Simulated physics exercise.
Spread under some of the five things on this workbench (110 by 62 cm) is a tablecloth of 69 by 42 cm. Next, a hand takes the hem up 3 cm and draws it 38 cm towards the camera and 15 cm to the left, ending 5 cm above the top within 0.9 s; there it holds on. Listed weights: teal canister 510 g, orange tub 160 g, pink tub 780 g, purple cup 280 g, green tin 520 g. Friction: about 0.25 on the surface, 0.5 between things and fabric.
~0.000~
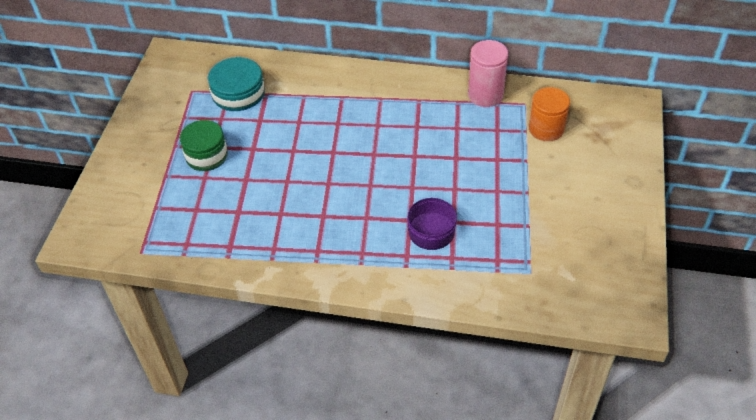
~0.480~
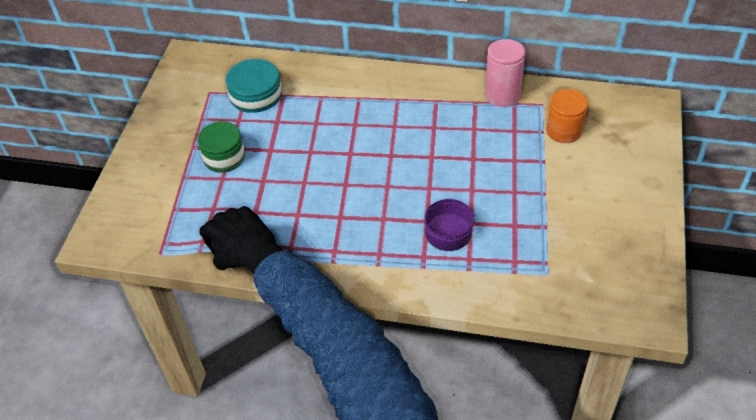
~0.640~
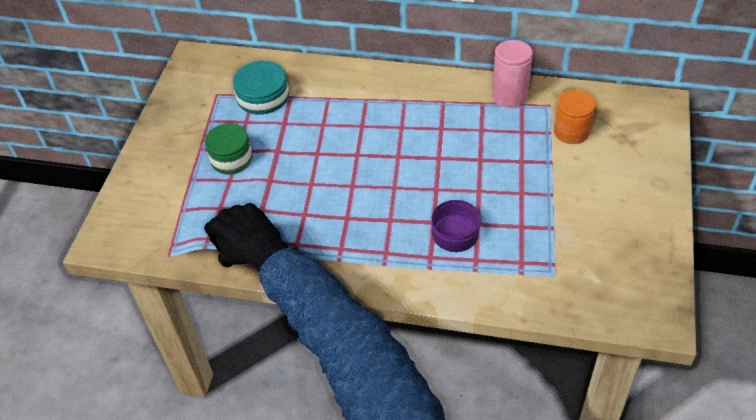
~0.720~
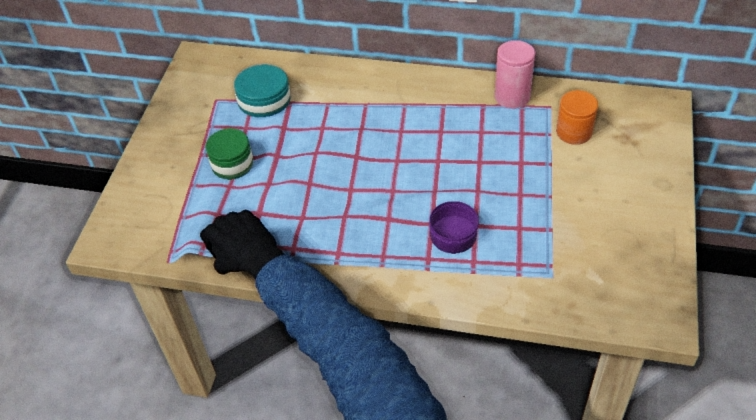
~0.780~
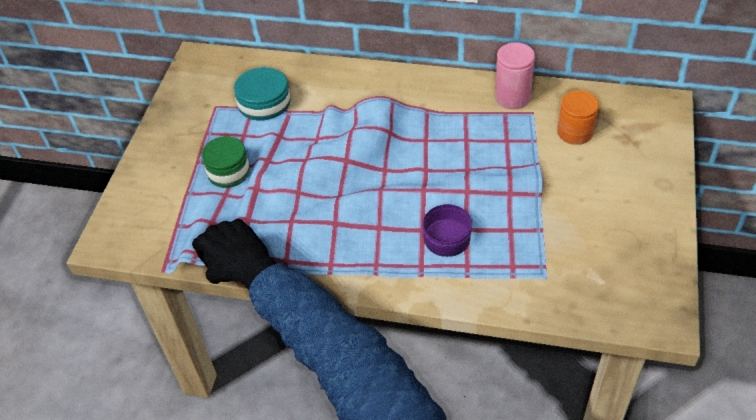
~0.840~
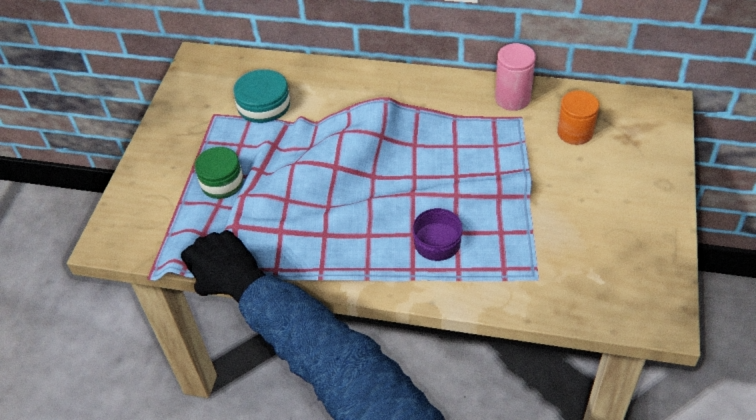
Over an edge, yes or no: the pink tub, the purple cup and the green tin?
Per item: Pink tub - no, still on; purple cup - yes, over; green tin - yes, over.
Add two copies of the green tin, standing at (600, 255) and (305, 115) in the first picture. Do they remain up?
Going through them in turn, one survives up there and then one leaves the top.
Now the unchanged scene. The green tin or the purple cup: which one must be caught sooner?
Green.
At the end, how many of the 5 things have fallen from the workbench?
All told, 2.
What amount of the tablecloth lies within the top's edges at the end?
Some 0 in a hundred.
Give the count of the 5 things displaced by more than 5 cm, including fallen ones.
That comes to 2 of the things.
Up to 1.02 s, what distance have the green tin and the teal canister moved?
For the green tin, 15 centimetres, and for the teal canister, 2 centimetres.
At 1.0 s, 85 % of the tablecloth is still over the top; green tin 17 cm off its start, purple cup 13 cm off its start, teal canister 3 cm off its start.
At 1.2 s, 70 % of the tablecloth is still over the top; green tin 29 cm off its start, purple cup 22 cm off its start, teal canister 3 cm off its start.
At 1.4 s, 40 % of the tablecloth is still over the top; green tin over the edge, purple cup 32 cm off its start at (302, 323), teal canister 3 cm off its start at (260, 88).
At 1.5 s, 20 % of the tablecloth is still over the top; green tin over the edge, purple cup over the edge, teal canister 3 cm off its start.
At 3.1 s, 0 % of the tablecloth is still over the top; green tin over the edge, purple cup over the edge, pink tub 0 cm off its start at (517, 55), teal canister 3 cm off its start at (261, 88).
